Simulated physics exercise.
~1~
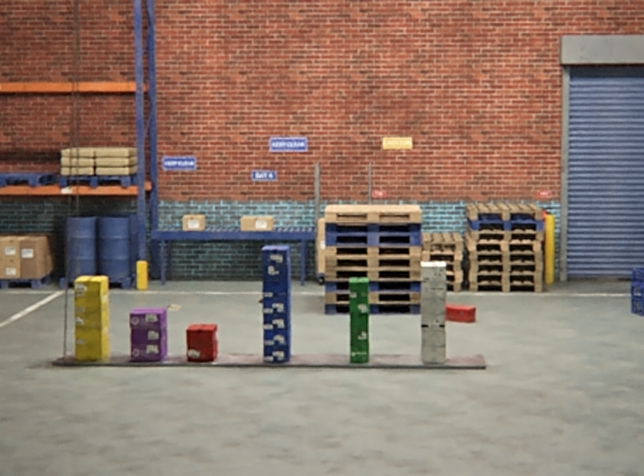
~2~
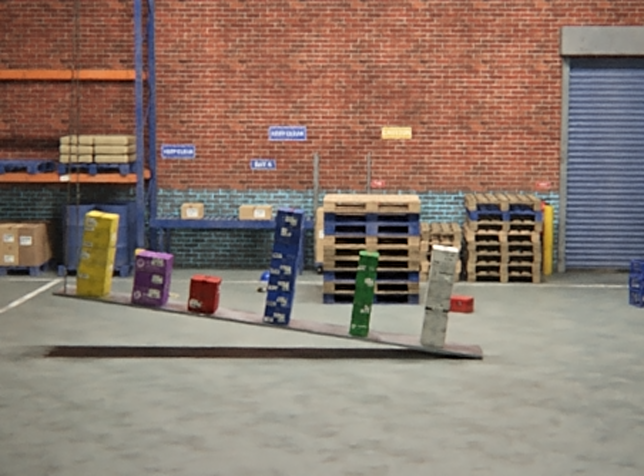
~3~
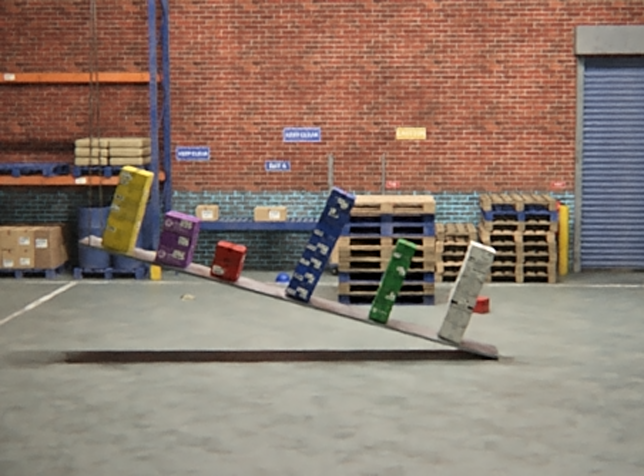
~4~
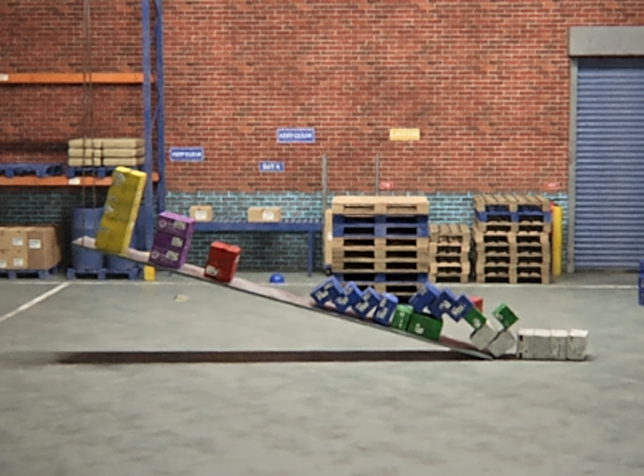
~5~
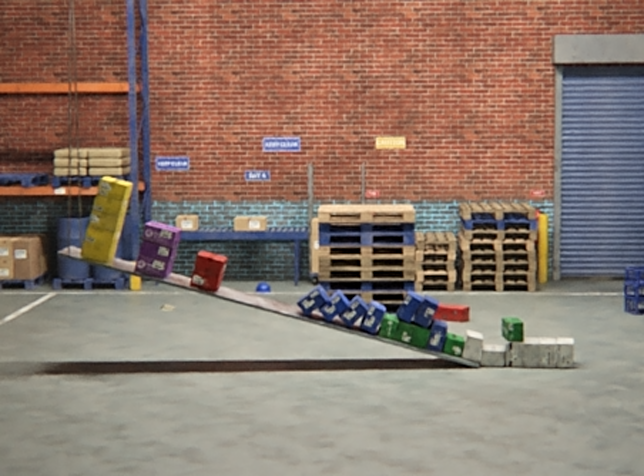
The blue, green and white stacks topple down the tilting rack while three others stay upright.
